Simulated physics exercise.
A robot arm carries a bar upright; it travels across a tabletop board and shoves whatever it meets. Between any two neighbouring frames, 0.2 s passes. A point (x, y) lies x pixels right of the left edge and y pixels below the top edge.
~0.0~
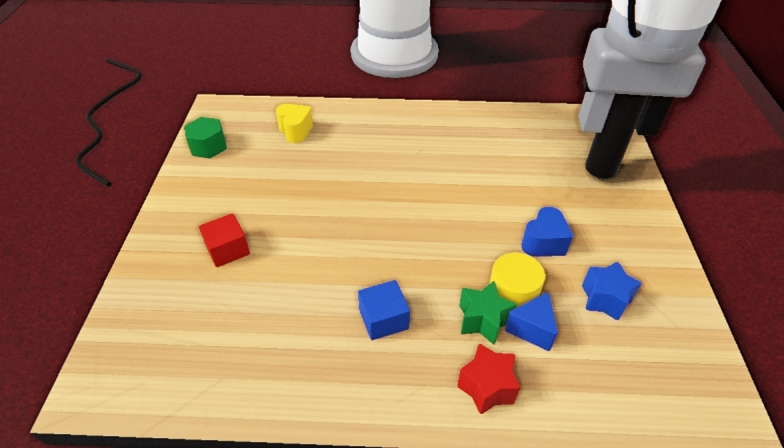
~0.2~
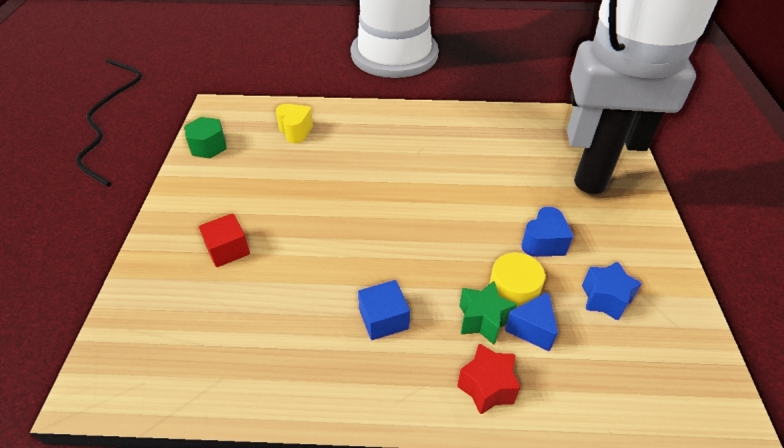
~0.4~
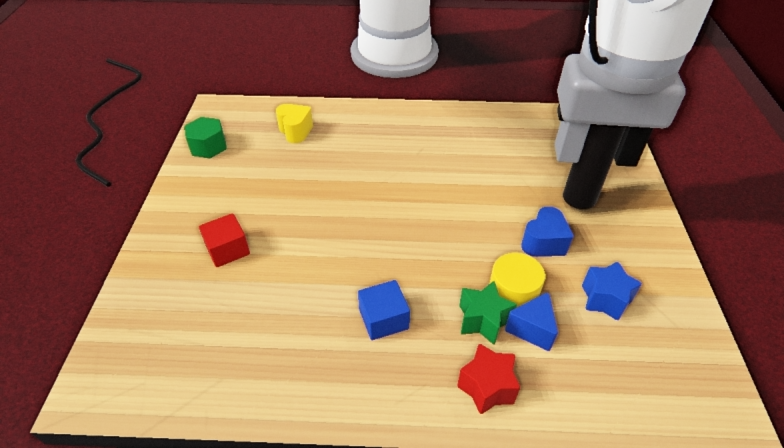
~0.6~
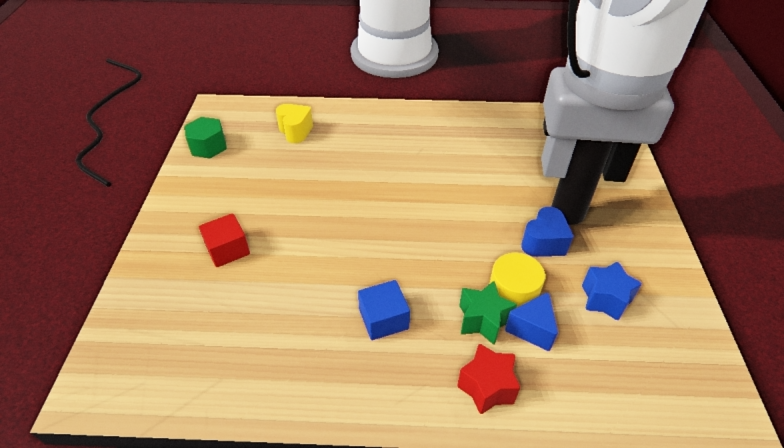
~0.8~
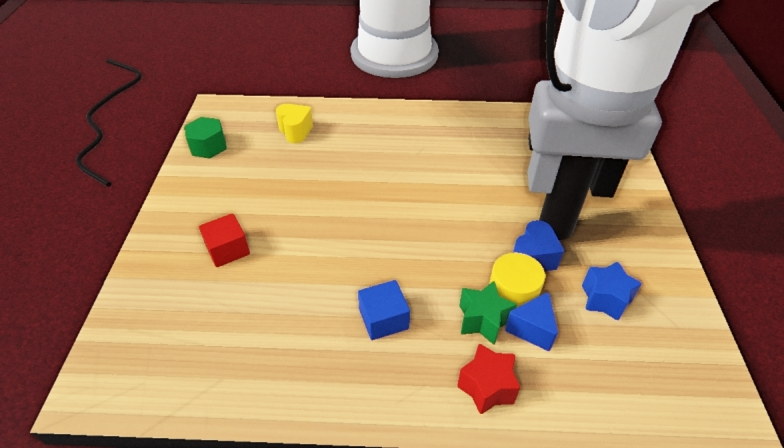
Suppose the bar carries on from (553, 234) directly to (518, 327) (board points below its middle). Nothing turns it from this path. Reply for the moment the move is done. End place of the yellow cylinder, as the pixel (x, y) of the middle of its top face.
When the path ends, it will be at (449, 306).
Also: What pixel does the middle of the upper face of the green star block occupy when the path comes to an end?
I think it will end close to (450, 349).
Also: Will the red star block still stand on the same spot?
No, it doesn't check out.
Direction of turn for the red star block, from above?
Anticlockwise.
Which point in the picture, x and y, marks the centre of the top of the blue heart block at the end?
My prediction: (483, 276).
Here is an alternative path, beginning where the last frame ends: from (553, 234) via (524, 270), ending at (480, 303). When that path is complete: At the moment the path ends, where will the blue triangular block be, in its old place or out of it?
It is not moved.
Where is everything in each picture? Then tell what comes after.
The first frame shows bar's lower end (601, 169); green star block (487, 303); red star block (492, 370); yellow cylinder (519, 272); blue triangular block (538, 312); blue heart block (550, 224).
The second frame shows bar (590, 183); blocks still.
The third frame shows bar (579, 198); blocks still.
The fourth frame shows bar (568, 213); blocks still.
The fifth frame shows bar (555, 228); green star block (487, 303); red star block (492, 370); yellow cylinder (519, 272); blue triangular block (538, 312); blue heart block (539, 239).
The first path, step by step. One third of the way, bar (544, 256); green star block (473, 325), turned 20° anticlockwise; yellow cylinder (496, 293); blue heart block (512, 260), turned 40° clockwise.
Two thirds of the way, bar (532, 287); green star block (451, 348), turned 45° anticlockwise; red star block (491, 383), turned 30° anticlockwise; yellow cylinder (456, 307); blue heart block (488, 273), turned 90° clockwise.
At the end, bar (520, 321); green star block (450, 349), turned 50° anticlockwise; red star block (491, 383), turned 30° anticlockwise; yellow cylinder (449, 306); blue triangular block (540, 341); blue heart block (483, 276), turned 120° clockwise.
